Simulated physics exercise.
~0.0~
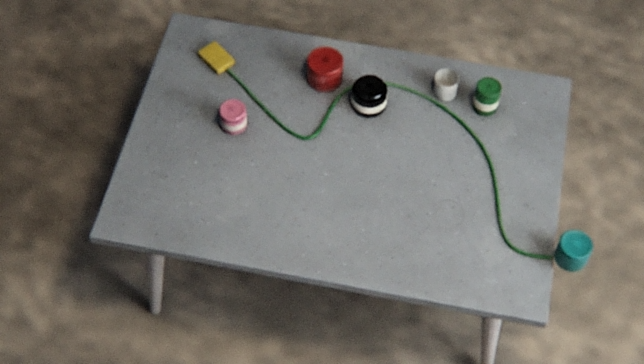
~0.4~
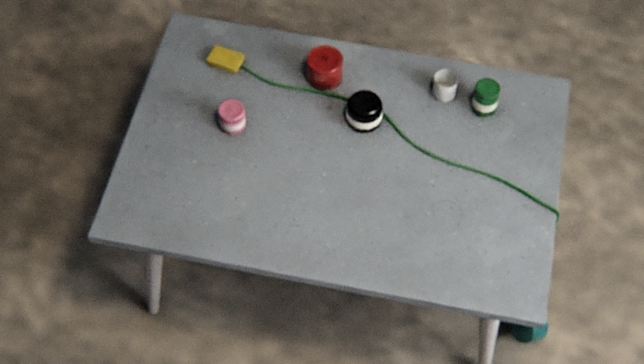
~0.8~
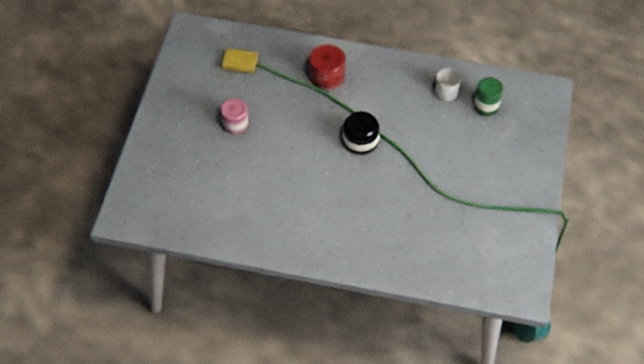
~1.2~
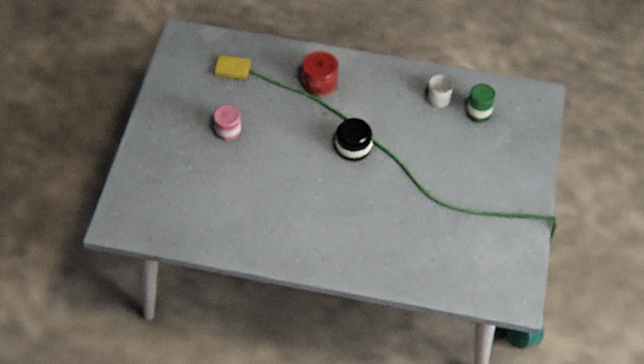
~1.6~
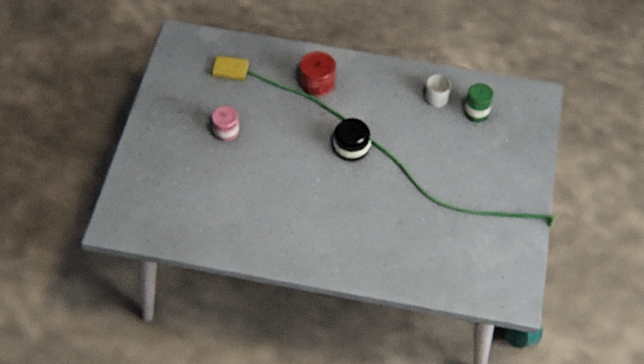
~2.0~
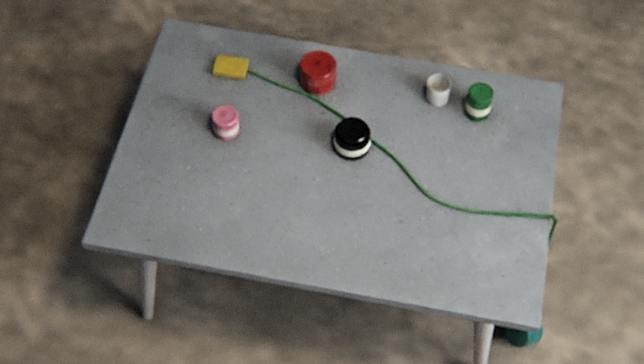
On a grey table, a falling teal object tugs a green cord, shifting a black jar.
